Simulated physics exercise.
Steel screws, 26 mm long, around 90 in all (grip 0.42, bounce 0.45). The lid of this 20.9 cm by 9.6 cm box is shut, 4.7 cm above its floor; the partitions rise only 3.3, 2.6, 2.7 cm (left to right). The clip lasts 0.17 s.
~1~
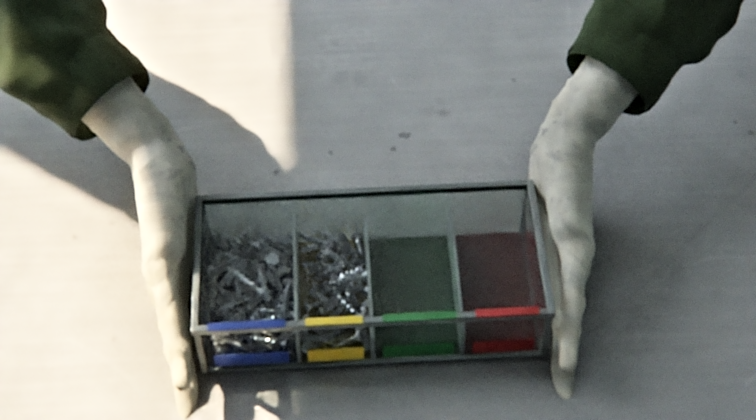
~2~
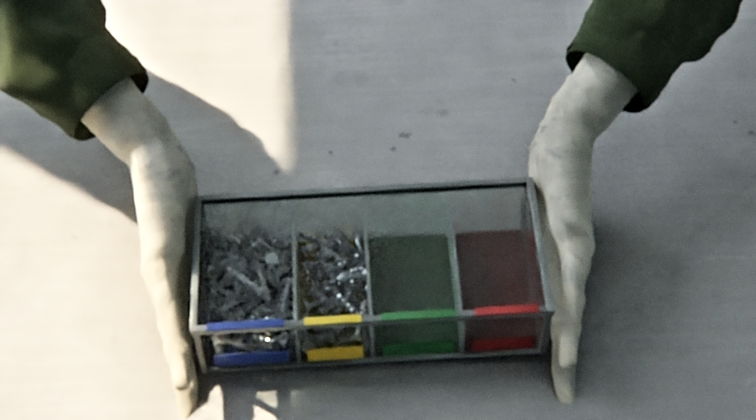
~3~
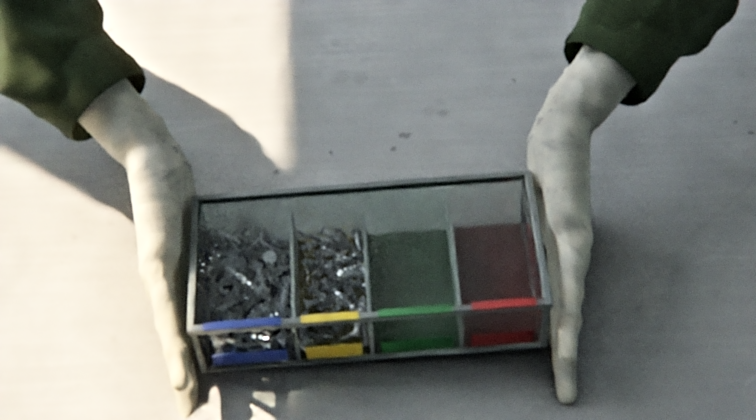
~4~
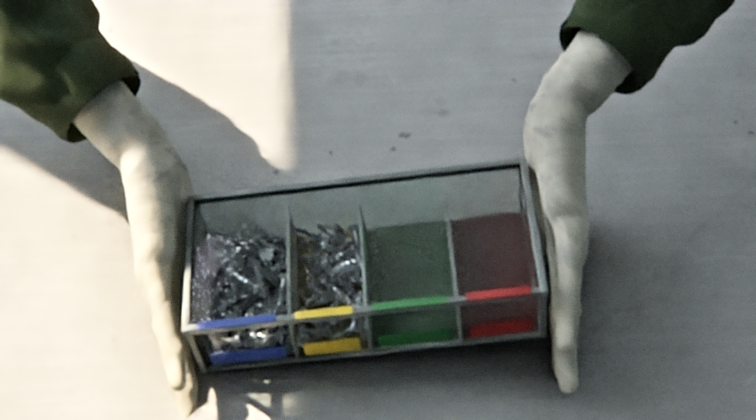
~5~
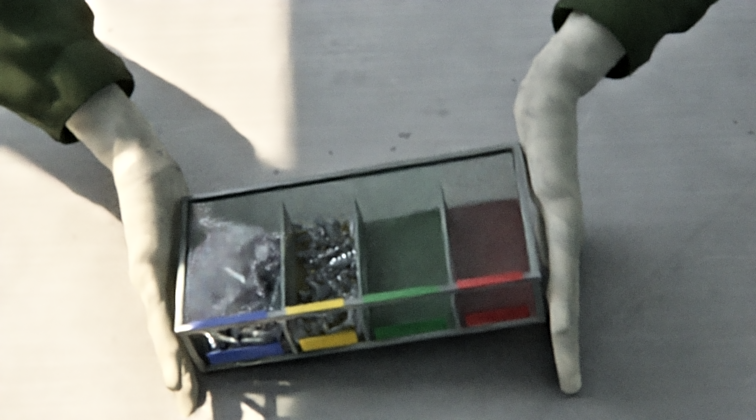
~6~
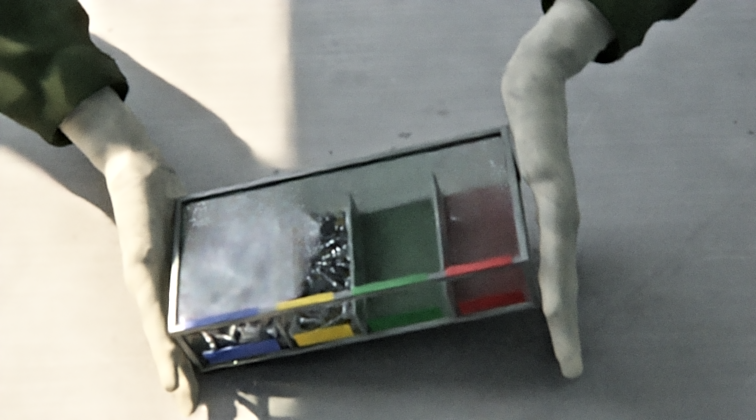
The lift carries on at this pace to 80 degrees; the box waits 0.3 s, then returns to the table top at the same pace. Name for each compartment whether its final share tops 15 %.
Red no, blue yes, green no, yellow yes.
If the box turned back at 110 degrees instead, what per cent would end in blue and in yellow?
Then: Blue 75, yellow 25.
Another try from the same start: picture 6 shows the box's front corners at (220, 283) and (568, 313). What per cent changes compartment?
Then about 10 per cent.
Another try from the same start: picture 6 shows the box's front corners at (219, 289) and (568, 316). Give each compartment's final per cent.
Red 10, blue 55, green 0, yellow 35.
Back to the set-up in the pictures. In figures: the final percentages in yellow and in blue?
Yellow 35, blue 65.
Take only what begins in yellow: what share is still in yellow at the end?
Roughly 90 per cent.
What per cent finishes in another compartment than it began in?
About 0 per cent.
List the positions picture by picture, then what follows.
Box tilt 0 degrees, front corners at (198, 328) and (548, 310); blue 60 %, yellow 40 %, in the first frame.
Box tilt 1 degrees, front corners at (197, 328) and (547, 308), in the second frame.
Box tilt 3 degrees, front corners at (194, 328) and (545, 301), in the third frame.
Box tilt 6 degrees, front corners at (190, 327) and (541, 289), lowest corner left back, in the fourth frame.
Box tilt 10 degrees, front corners at (183, 327) and (533, 274), lowest corner left back, in the fifth frame.
Box tilt 15 degrees, front corners at (177, 328) and (522, 258), lowest corner left back; blue 60 %, yellow 40 %, in the sixth frame.
Then, 0.72 s after the last picture, tilt 80 degrees; blue 60 %, yellow 40 %.
Then, 1.20 s after the last picture, tilt 45 degrees; blue 65 %, yellow 35 %.
Then, 1.75 s after the last picture, tilt 0 degrees; blue 65 %, yellow 35 %.
In the end, red 0 %, blue 65 %, green 0 %, yellow 35 %.
